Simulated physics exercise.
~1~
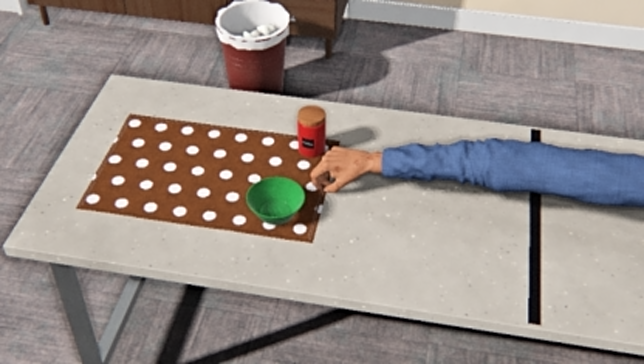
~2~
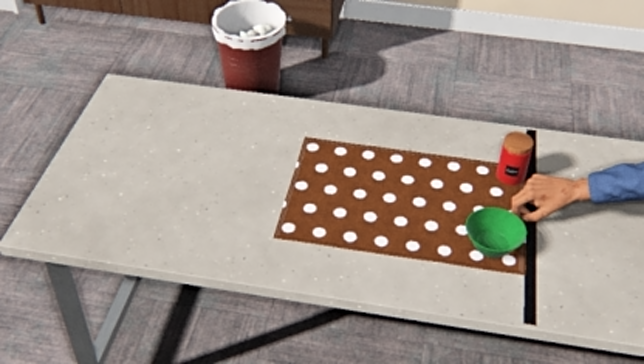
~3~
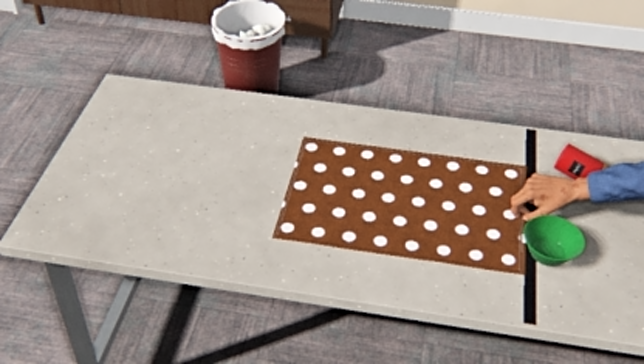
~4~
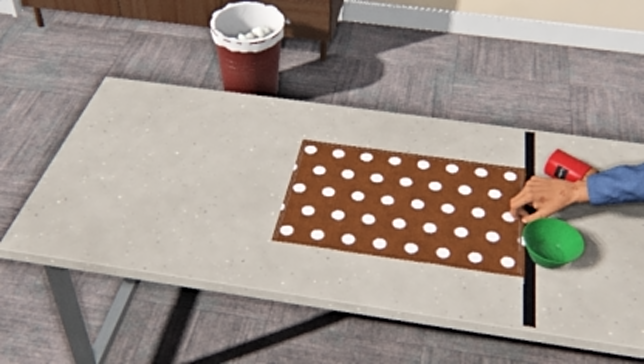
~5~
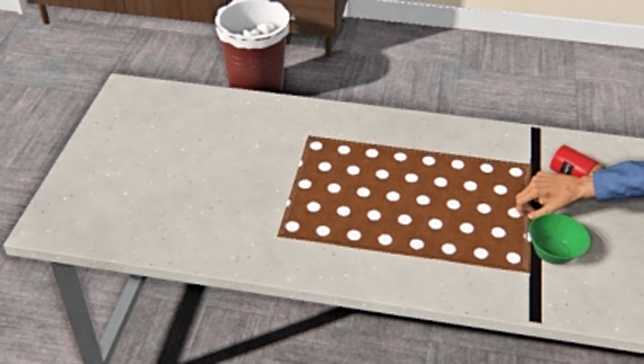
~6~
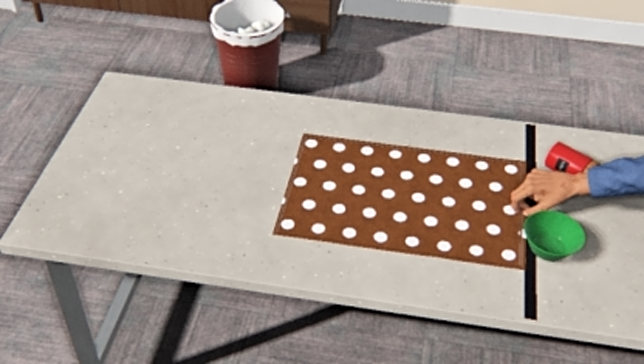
A brown table runner with white polka dots lies toward the left of a pale grey table, seen from above at a slight angle, with a green bowl and an upright red jar near its right end. A blue-sleeved arm reaches in from the right, its hand at that end, and a black strip of tape crosses the table farther right. The runner moves right with the hand, carrying both things until its edge reaches the tape and stops. The bowl slides off past the tape and stays upright, while the jar leaves the cloth and ends on its side behind the hand.
